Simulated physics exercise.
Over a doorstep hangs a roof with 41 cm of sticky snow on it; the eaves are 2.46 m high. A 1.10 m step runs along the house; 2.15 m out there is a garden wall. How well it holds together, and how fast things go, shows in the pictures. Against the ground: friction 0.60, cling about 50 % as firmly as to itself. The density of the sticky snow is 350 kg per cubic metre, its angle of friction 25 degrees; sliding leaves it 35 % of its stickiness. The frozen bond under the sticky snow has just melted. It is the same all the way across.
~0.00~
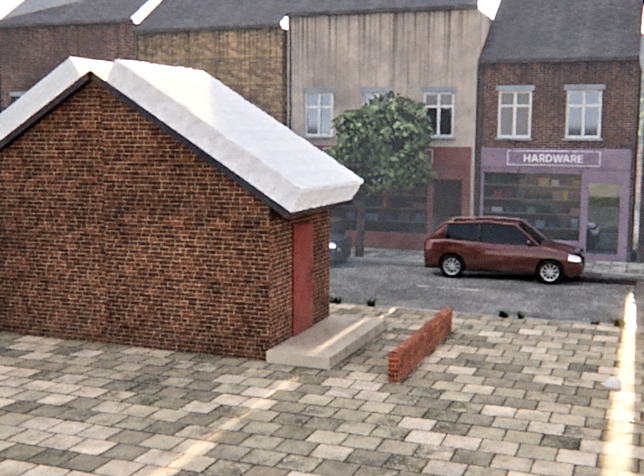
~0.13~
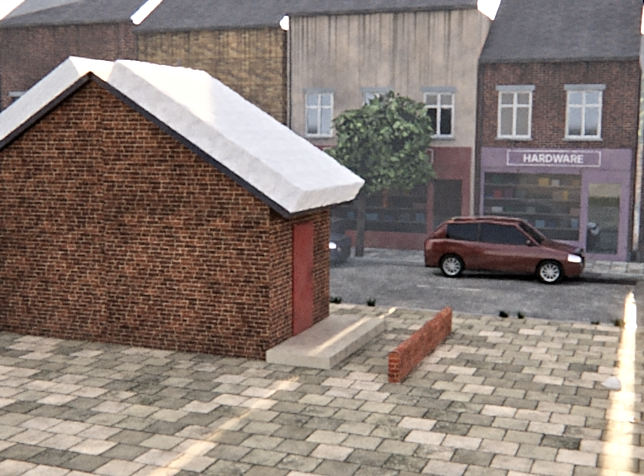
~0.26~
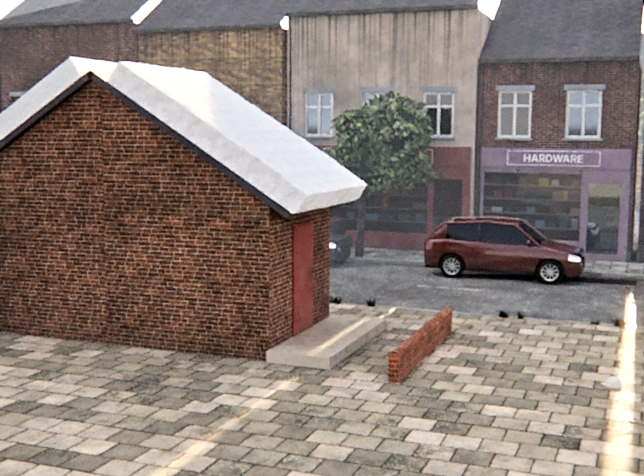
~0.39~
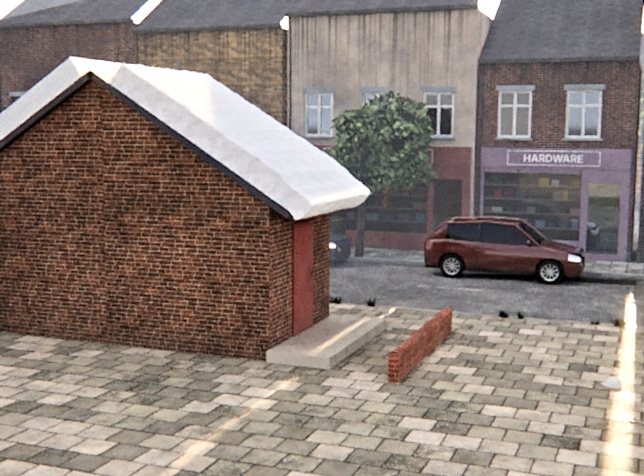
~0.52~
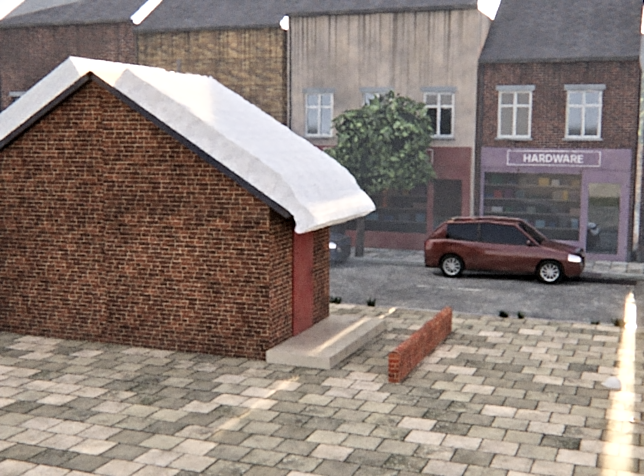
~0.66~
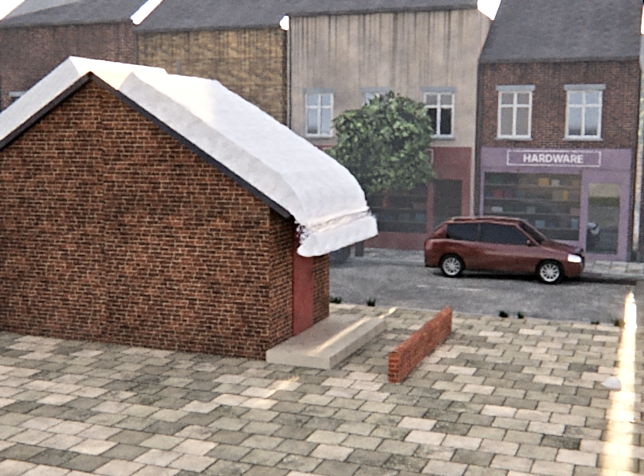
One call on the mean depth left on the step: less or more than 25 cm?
Expect more than 25 cm.
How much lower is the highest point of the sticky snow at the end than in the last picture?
About 4.0 m.
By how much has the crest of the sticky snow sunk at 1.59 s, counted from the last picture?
Some 0.9 m.
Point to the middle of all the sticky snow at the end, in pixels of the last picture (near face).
Around (395, 360).
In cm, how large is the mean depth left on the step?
About 30 cm.
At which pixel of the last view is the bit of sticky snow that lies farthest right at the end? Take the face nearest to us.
Around (605, 398).
After 1.08 s, 84 % of the snow is still up on the roof and 16 % is falling or down.
After 1.59 s, 60 % of the snow is still up on the roof and 40 % is falling or down.
After 2.09 s, 24 % of the snow is still up on the roof and 76 % is falling or down.
After 2.60 s, none of the snow is still up on the roof and all is falling or down.
After 4.00 s, at the end, none of the snow is still up on the roof and the snow on the step is 30 cm deep on average.
